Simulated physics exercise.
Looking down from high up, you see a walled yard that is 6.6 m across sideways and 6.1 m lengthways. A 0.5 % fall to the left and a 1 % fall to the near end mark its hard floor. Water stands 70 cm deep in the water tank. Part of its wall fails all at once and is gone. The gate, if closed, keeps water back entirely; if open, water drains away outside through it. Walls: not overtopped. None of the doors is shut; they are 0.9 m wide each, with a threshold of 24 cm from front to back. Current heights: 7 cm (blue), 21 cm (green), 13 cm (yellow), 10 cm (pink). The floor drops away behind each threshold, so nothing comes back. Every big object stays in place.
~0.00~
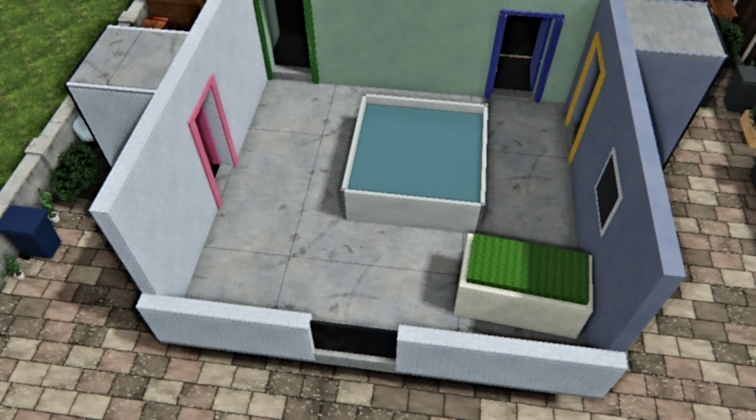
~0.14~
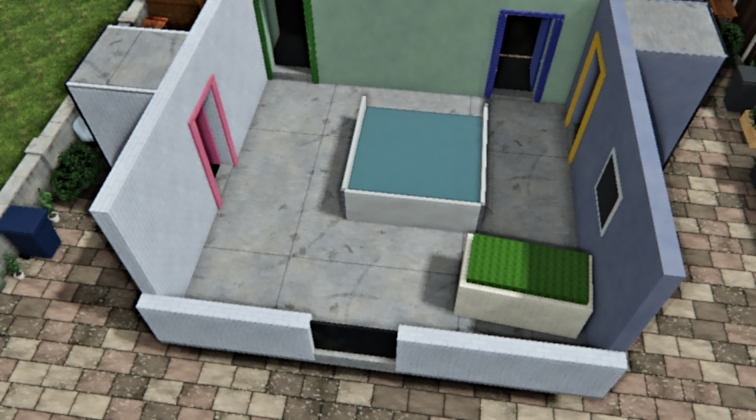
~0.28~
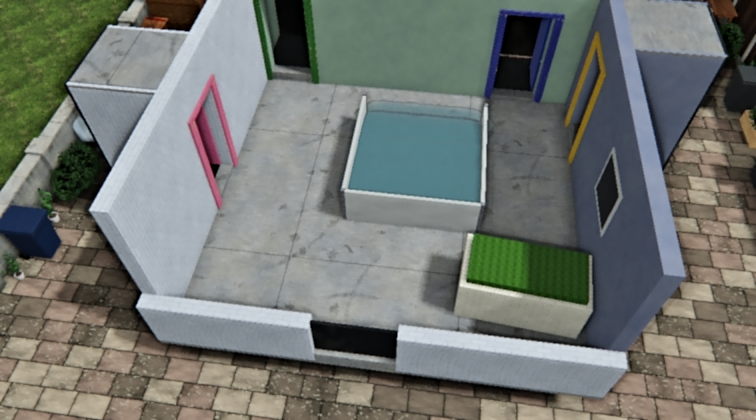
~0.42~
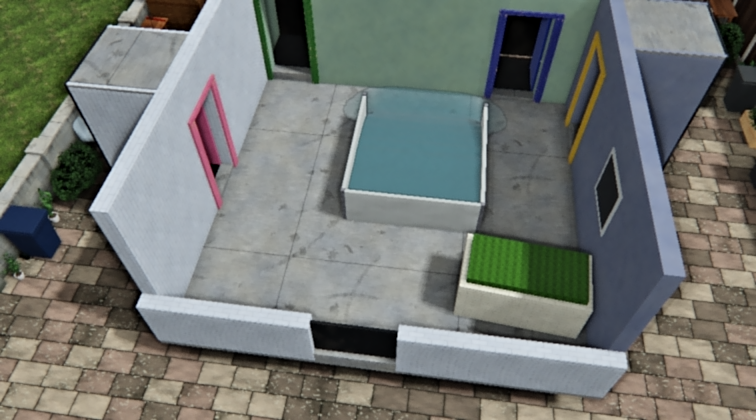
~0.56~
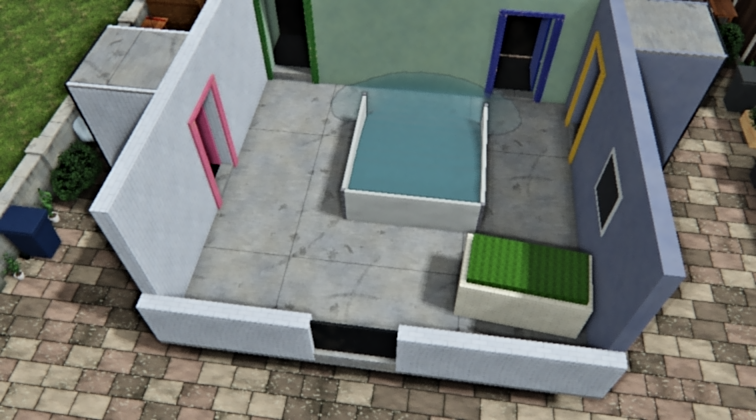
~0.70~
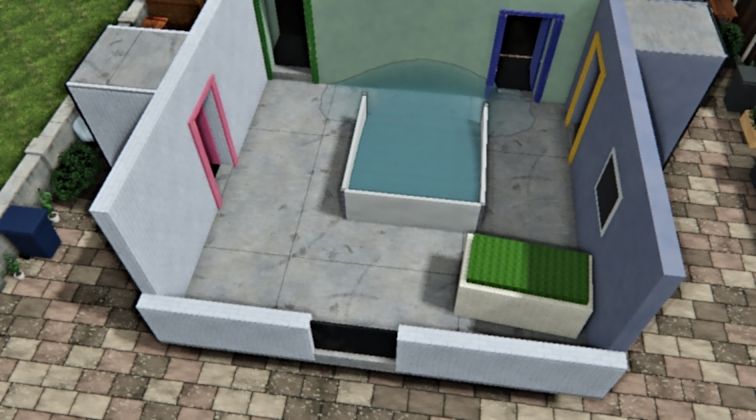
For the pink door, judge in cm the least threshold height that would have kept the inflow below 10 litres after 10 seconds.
A threshold of about 7 cm.
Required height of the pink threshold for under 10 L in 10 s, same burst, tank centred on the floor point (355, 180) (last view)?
In that case about 6.0 cm.
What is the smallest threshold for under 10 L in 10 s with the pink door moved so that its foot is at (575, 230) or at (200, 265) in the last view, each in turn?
In turn: Roughly 10.5 cm, roughly 15 cm.
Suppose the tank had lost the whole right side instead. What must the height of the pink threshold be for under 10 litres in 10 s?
In that case you'd want it roughly 12.0 cm high.
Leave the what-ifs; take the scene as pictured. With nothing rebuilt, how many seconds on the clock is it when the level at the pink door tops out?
Roughly at 3.2 s.
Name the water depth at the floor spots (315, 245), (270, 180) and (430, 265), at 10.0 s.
Approx. 11 / 4 / 11 cm.
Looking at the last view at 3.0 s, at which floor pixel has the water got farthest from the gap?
Lab note: Front tip approx. (197, 266).
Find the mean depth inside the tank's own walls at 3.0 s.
About 24 centimetres.
After 1.4 s water covers 20 % of the floor, deepest (53 cm) near (426, 102); it has not reached the pink door.
After 3.0 s water covers 45 % of the floor, deepest (39 cm) near (265, 88); 11 cm at the pink door, 0 litres in over its 10 cm threshold.
After 10.0 s water covers 95 % of the floor, deepest (21 cm) near (430, 353); 8 cm at the pink door, 1 litre in over its 10 cm threshold.
At the pink door as built, the water arrived by 2.4 s and peaked near 11 cm at 3.2 s.
Run again over the same 10 s with other heights there, 17 litres in over 6 cm, 6 litres over 8 cm. The limit of 10 litres is kept from about 7 cm up.
